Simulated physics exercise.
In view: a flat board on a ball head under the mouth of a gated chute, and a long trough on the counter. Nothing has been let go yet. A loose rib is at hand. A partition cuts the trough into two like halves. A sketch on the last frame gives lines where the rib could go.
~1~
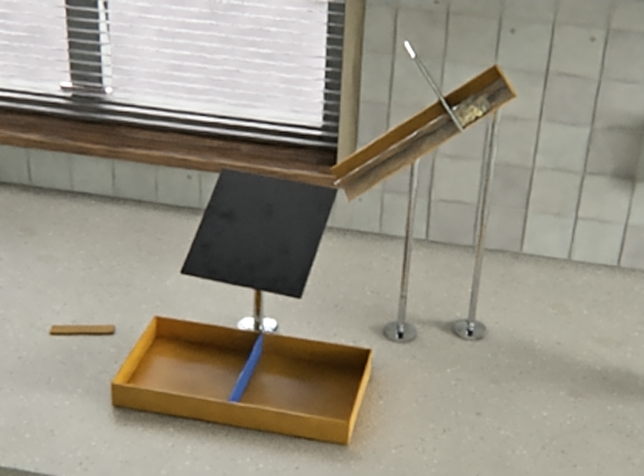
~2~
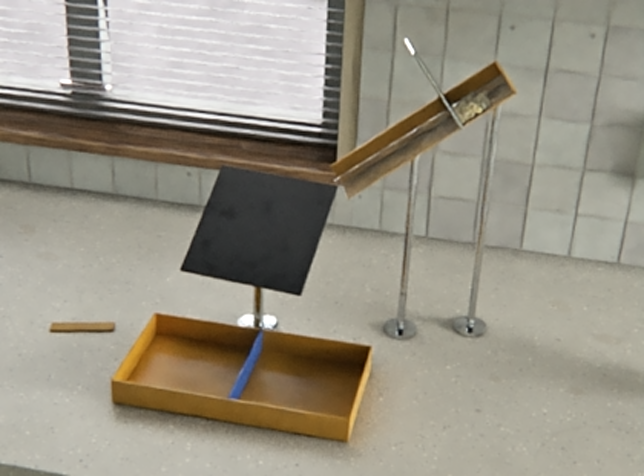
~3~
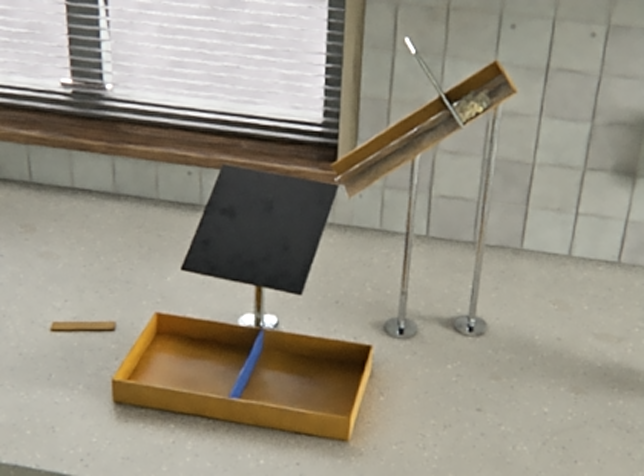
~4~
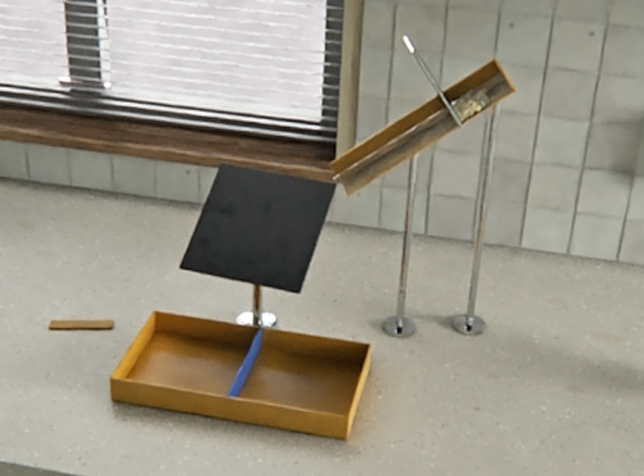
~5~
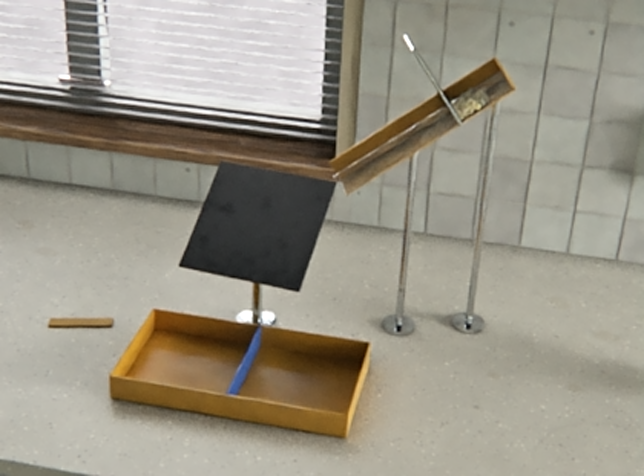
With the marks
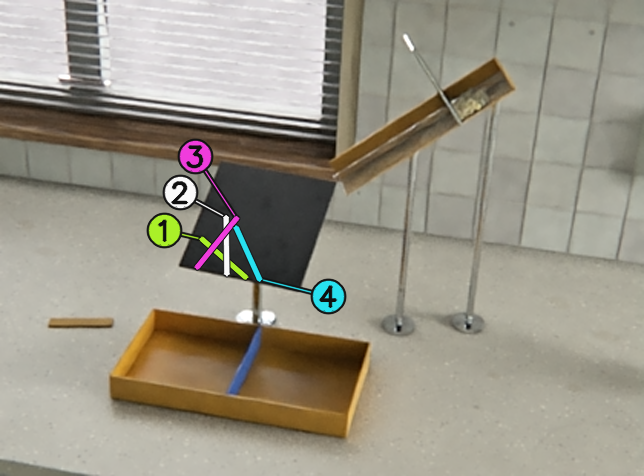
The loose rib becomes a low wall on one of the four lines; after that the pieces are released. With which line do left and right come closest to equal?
Best: 1.
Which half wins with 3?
Left.
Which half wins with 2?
More lands on the left.
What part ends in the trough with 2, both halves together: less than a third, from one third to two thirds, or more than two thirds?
Line 2 gives more than two thirds.
On the marked copy, line 1 from (201, 239) to (245, 277); line 2 from (226, 217) to (226, 273); line 3 from (236, 218) to (197, 267); line 4 from (236, 227) to (259, 279).
If 1 is chosen, of what is caught, roughly half in the left half, roughly half in the right.
If 2 is chosen, of what is caught, almost all in the left half, just a few in the right.
If 3 is chosen, of what is caught, every piece in the left half, not one piece in the right.
If 4 is chosen, of what is caught, just a few in the left half, almost all in the right.
